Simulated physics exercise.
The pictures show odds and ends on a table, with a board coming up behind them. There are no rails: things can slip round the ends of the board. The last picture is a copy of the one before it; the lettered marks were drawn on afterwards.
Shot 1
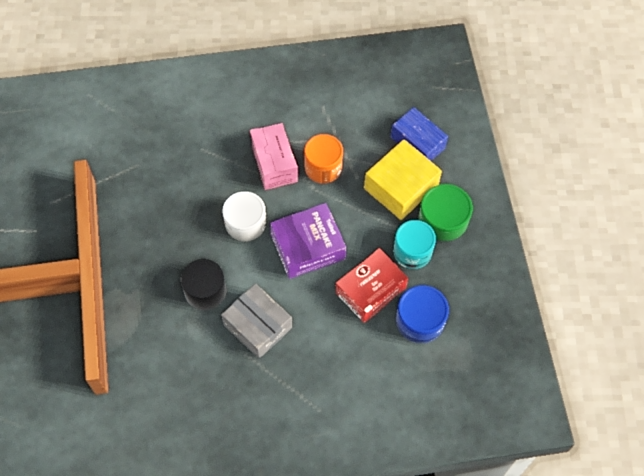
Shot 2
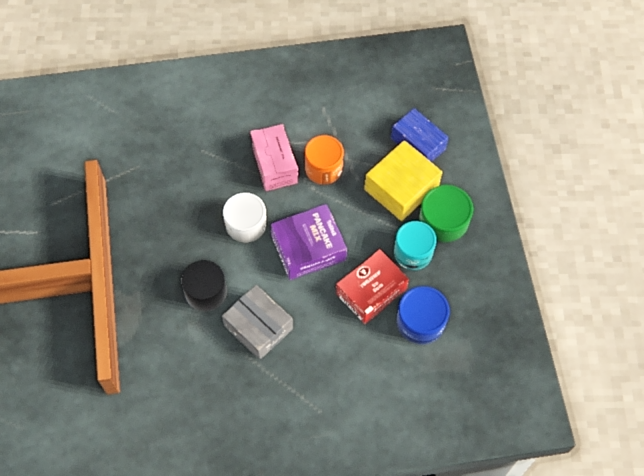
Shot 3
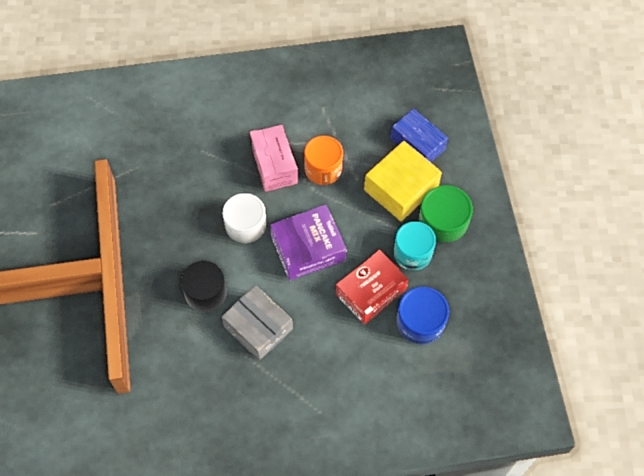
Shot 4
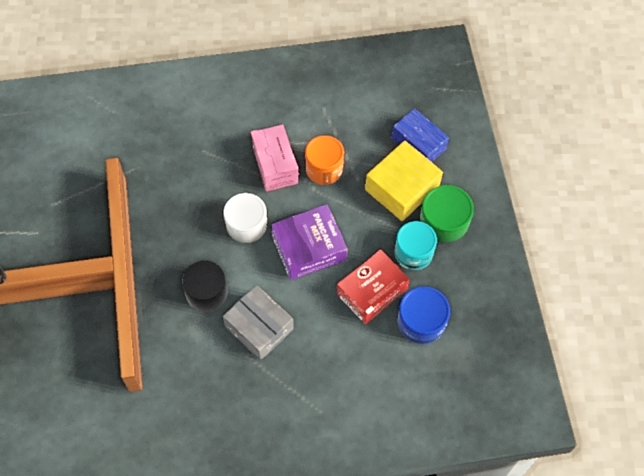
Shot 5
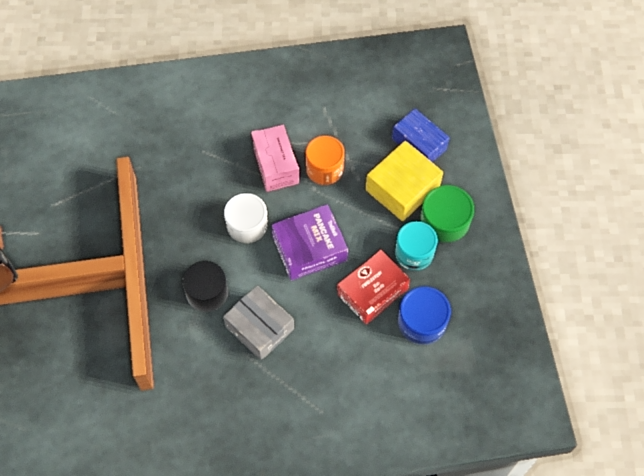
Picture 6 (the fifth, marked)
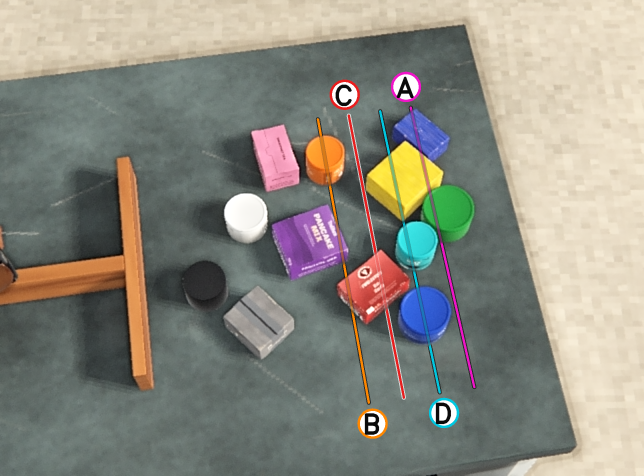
A wooden board slides slowly right across the dark table toward colourful tubs and boxes.
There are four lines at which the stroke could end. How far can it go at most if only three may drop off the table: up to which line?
No fourth one falls up to A.
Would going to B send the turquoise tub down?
No.
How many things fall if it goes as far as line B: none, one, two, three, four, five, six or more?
In all, none.
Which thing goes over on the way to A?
It is the green tub.
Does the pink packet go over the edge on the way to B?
No.
On the copy, A at (440, 238); B at (342, 252); C at (374, 247); D at (408, 243).
On A. First, board (245, 245); grey box (288, 326); black pot (277, 275).
Then, board (356, 230); green tub (462, 211); blue block (429, 131).
Finally, board (439, 218); green tub over the edge; yellow block (497, 161); one fallen.
By contrast, B is within the limit but short; C is within the limit but short; D is within the limit but short.
